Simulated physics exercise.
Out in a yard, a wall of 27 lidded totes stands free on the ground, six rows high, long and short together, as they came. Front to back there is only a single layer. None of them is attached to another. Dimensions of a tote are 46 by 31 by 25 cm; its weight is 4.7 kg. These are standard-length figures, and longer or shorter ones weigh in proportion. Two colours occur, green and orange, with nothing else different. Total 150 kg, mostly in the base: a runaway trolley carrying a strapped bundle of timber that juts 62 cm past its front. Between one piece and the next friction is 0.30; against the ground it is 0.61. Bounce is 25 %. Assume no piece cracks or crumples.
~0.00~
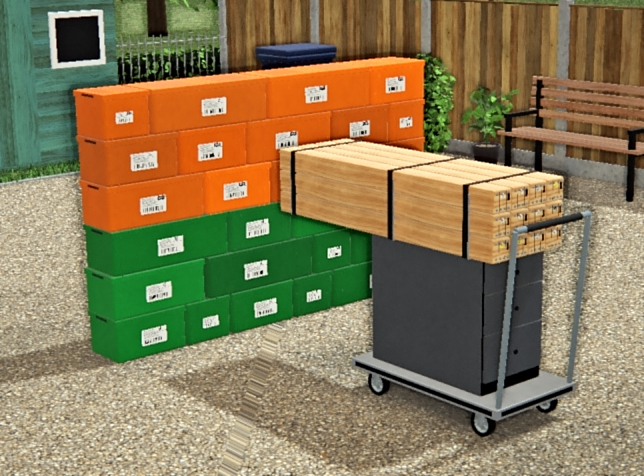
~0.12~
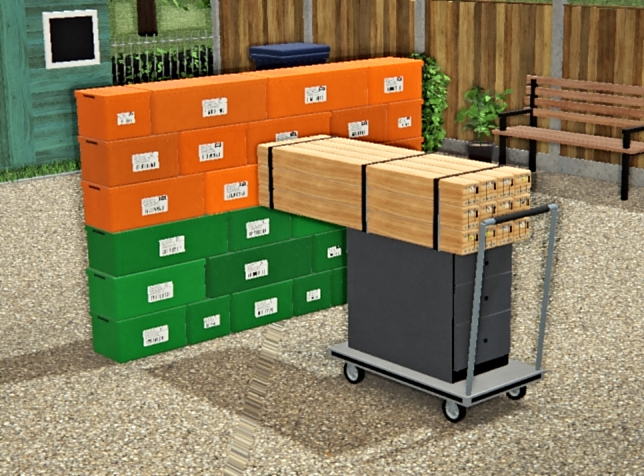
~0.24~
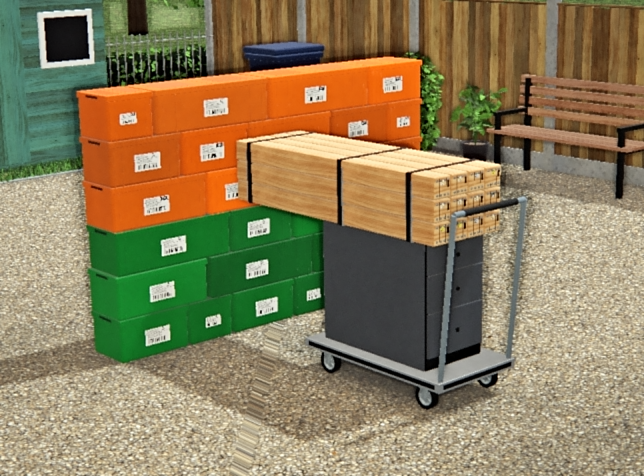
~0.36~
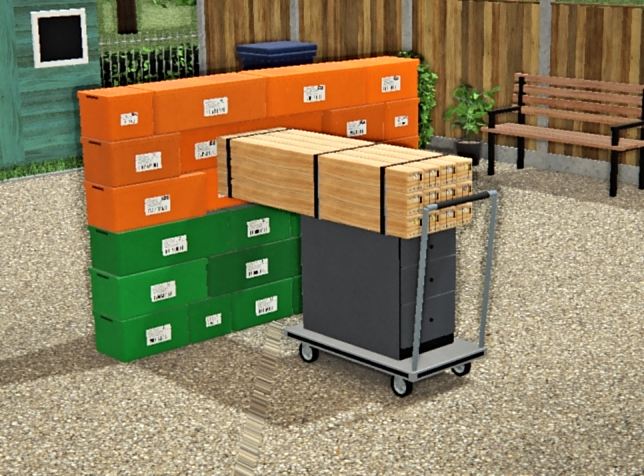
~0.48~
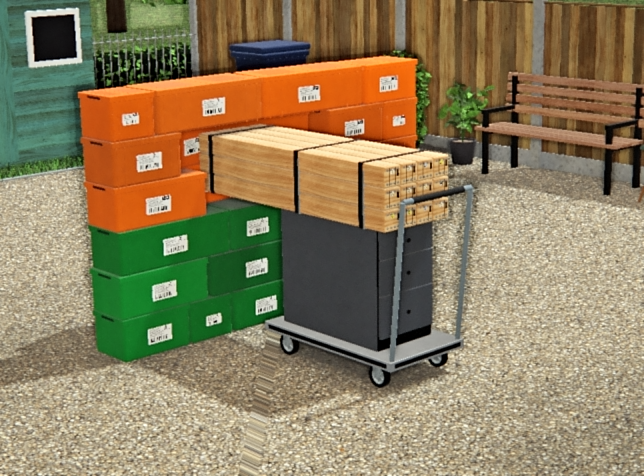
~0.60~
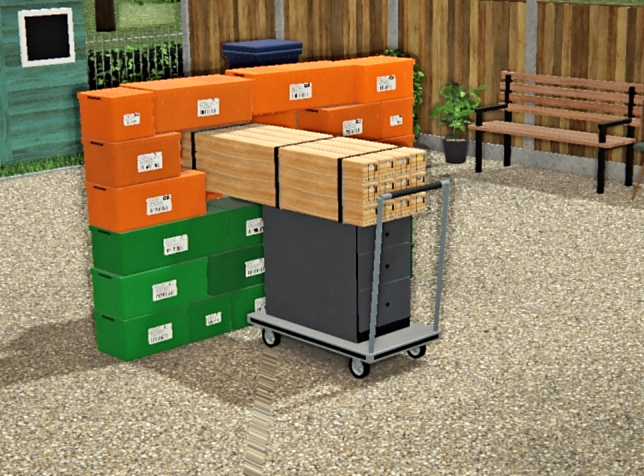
In a gravel yard, a trolley carrying strapped timber moves left, its load pushing into a wall of orange and green totes.
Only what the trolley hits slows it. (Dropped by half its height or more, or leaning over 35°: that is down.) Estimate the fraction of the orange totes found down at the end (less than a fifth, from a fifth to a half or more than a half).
The fallen share falls in the fifth-to-half band.
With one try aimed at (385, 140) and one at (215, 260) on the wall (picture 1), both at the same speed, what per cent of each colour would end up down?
For green it's 0 then 20 per cent, for orange 20 then 40 per cent.
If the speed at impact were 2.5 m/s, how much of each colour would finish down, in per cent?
Result - green: 0%; orange: 40%.
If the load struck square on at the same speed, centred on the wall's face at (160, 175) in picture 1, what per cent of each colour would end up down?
Green 0 %, orange 20 %.
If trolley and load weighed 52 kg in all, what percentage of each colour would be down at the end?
Result: Green 0, orange 40 %.
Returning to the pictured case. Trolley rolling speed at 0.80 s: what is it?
Roughly 1.1 m/s.
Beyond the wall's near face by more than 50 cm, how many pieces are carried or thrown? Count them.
Estimate: Close to 10 pieces.
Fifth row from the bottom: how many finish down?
Row tally: 2.
Around 0.80 s, load 64 cm past the wall's line, still rolling; 4 of the 14 orange totes down (4 of 27 in all colours); top orange tote tipped 4°.
Around 1.02 s, load 84 cm past the wall's line, still rolling; 4 of the 14 orange totes down (4 of 27 in all colours); top orange tote tipped 12°.
Around 1.60 s, load 1.04 m past the wall's line, stopped; 5 of the 14 orange totes down (5 of 27 in all colours); top orange tote tipped 43°, 29 cm lower.
Finally (2.8 s), load 1.04 m past the wall's line, stopped; 5 of the 14 orange totes down (5 of 27 in all colours); top orange tote on its side; top green tote unmoved. That is 36 per cent. Seen by the last camera, middles, top orange tote near (279, 241), top green tote near (320, 203).
